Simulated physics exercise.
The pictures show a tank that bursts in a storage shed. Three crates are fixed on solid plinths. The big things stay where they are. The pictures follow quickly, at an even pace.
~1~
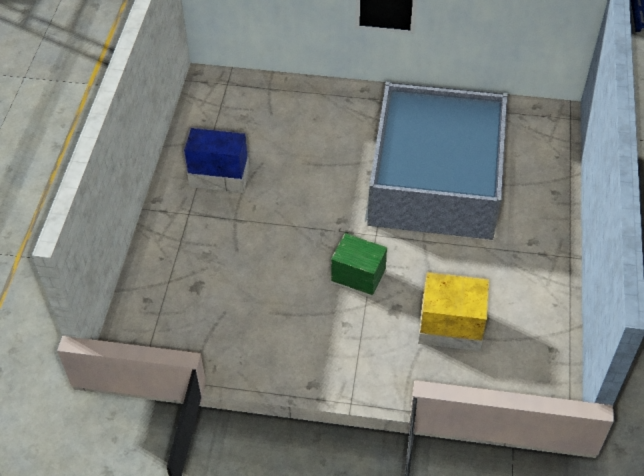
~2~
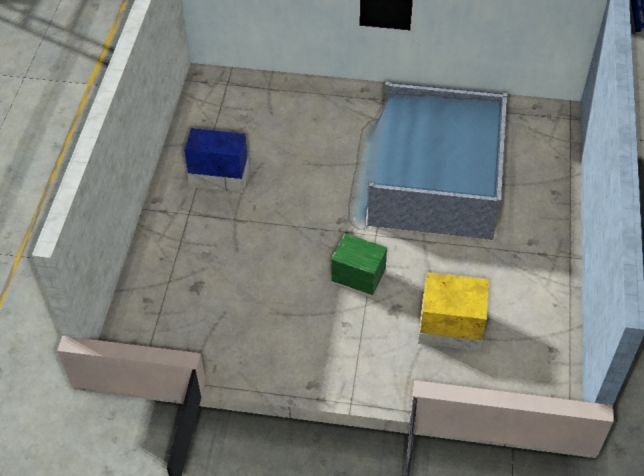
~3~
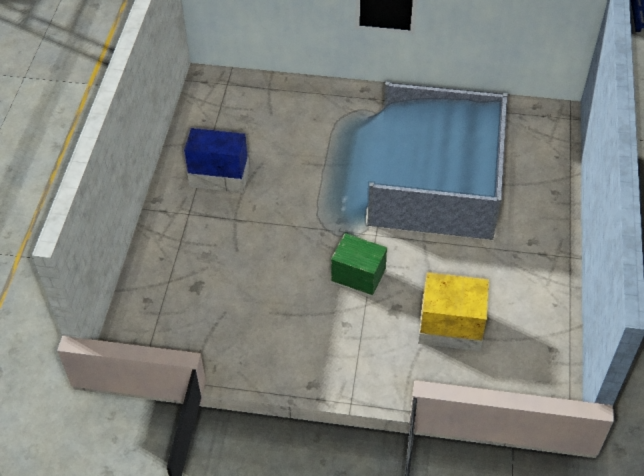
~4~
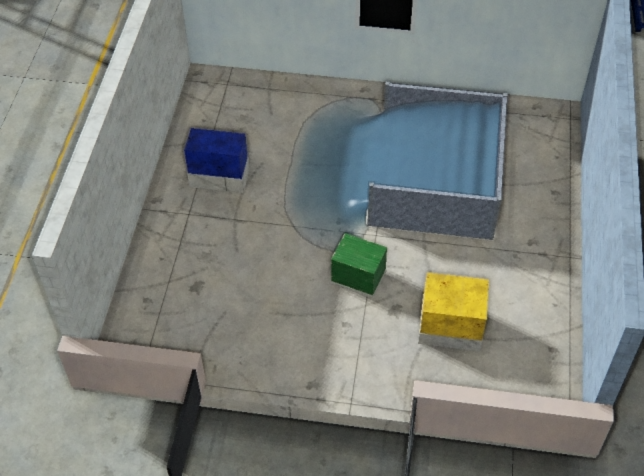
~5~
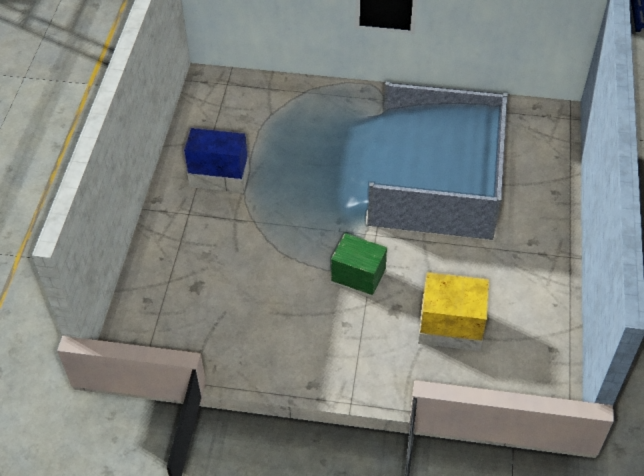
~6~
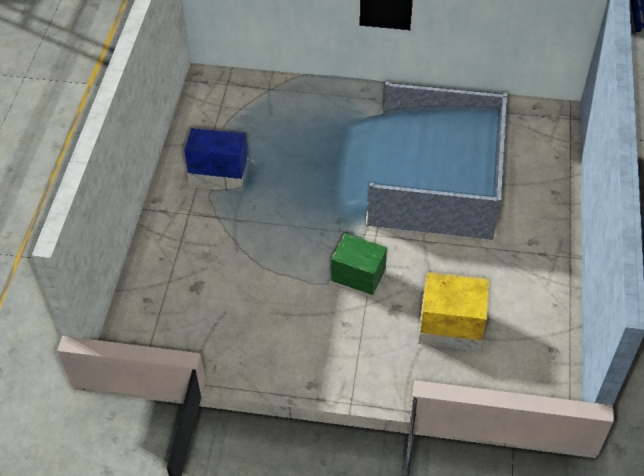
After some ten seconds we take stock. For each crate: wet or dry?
One by one: The blue crate gets wet; the yellow crate stays dry; the green crate gets wet.
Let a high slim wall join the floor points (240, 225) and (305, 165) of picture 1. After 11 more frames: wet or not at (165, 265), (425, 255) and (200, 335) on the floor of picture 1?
In that order: Awash, dry, covered.
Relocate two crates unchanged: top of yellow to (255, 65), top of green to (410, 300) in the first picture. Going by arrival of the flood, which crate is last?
That is the green-painted one.
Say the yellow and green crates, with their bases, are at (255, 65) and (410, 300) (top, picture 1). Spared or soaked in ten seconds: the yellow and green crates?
In short: The yellow one takes water, the green one ends up wet.
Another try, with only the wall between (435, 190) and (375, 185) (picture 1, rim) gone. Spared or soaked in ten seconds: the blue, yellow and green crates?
The blue crate stays dry; the yellow crate ends up wet; the green crate is soaked.
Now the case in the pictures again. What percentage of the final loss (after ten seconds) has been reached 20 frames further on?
Some 0 per cent.
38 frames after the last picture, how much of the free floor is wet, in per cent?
Some 85 per cent.
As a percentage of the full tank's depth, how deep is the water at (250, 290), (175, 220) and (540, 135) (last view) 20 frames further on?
Roughly 4, 20 and 0 per cent, in turn.
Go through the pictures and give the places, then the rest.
The open tank at (440, 143) is whole and still, in the first frame.
Water pours out at (380, 158) and has run to (364, 227), in the second frame.
Water pours out at (380, 162) and has run to (357, 114), in the third frame.
Water pours out at (380, 163) and has run to (315, 240), in the fourth frame.
The front is at (313, 93), out from the gap at (380, 164), in the fifth frame.
Water pours out at (380, 164) and has run to (225, 134), in the sixth frame.
A moment on, water covers 45 % of the floor; the blue crate water round its plinth, the yellow crate not reached, the green crate water round its plinth.
Next, water covers 50 % of the floor; the blue crate water round its plinth, the yellow crate not reached, the green crate water round its plinth.
Then, water covers 55 % of the floor; the blue crate water round its plinth, the yellow crate not reached, the green crate water round its plinth.
Later, water covers 85 % of the floor; the blue crate water round its plinth, the yellow crate water round its plinth, the green crate water round its plinth.
In the end, water covers 100 % of the floor; the blue crate was topped, the yellow crate stayed above the water, the green crate was topped.
